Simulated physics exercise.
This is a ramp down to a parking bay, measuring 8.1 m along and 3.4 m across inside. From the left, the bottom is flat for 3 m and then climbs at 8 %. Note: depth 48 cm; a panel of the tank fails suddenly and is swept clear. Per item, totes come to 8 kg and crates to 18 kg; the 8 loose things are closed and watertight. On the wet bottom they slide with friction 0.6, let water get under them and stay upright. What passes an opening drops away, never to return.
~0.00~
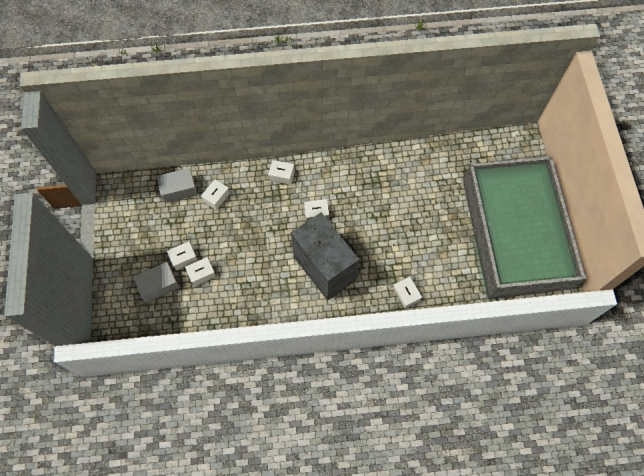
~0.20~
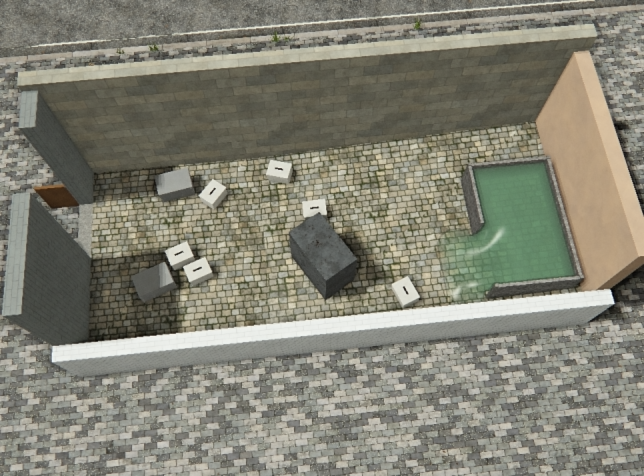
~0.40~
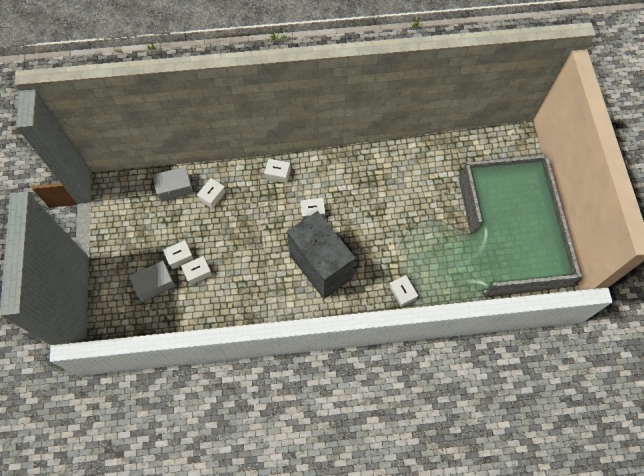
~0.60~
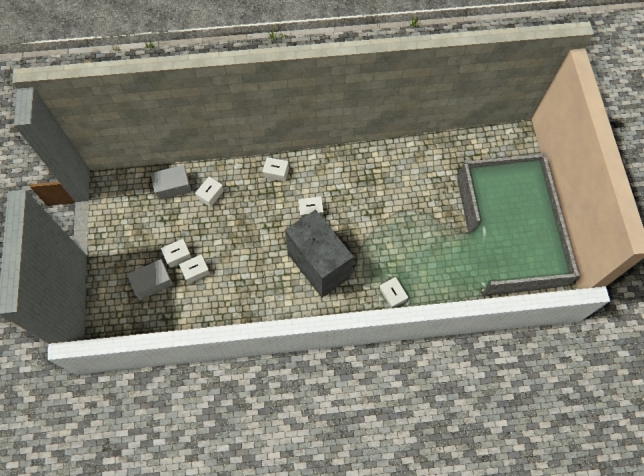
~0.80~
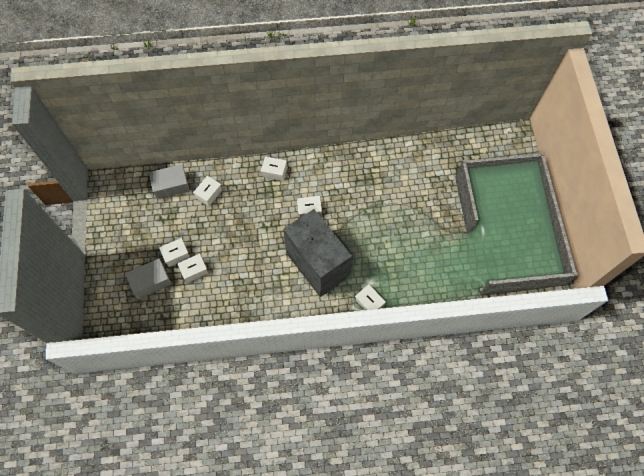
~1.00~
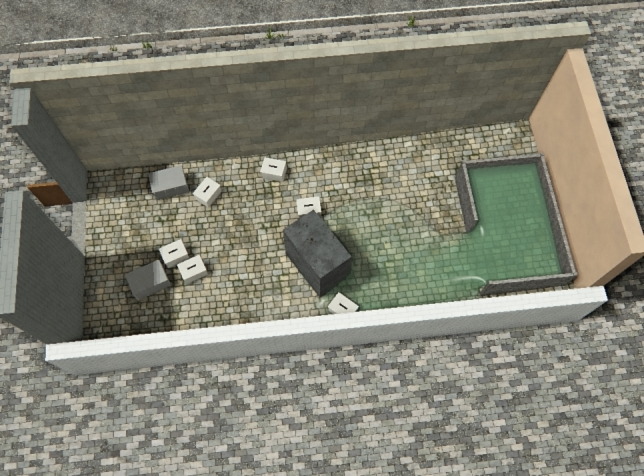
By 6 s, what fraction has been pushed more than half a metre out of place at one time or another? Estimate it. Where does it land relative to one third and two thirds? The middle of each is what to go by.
It's going to be the high band.
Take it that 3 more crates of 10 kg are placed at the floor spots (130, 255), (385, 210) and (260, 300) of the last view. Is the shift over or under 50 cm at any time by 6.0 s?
One by one they come out larger, lesser, larger.
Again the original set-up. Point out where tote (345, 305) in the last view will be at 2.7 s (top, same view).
Near (91, 322).
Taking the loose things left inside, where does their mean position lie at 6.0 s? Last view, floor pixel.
At about (162, 226).
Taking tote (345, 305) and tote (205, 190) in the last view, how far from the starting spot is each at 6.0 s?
Respectively, 450 cm and 50 cm.
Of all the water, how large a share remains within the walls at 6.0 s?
Still held: Near 92 %.
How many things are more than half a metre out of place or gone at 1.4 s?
Count then: 1.
After 1.4 s 1 of 8 are over 50 cm from their spots; 0 afloat.
After 2.7 s 2 of 8 are over 50 cm from their spots; 1 afloat.
After 4.2 s 6 of 8 are over 50 cm from their spots; 3 afloat.
After 6.0 s 6 of 8 are over 50 cm from their spots, and 7 have been at some point; 7 afloat.
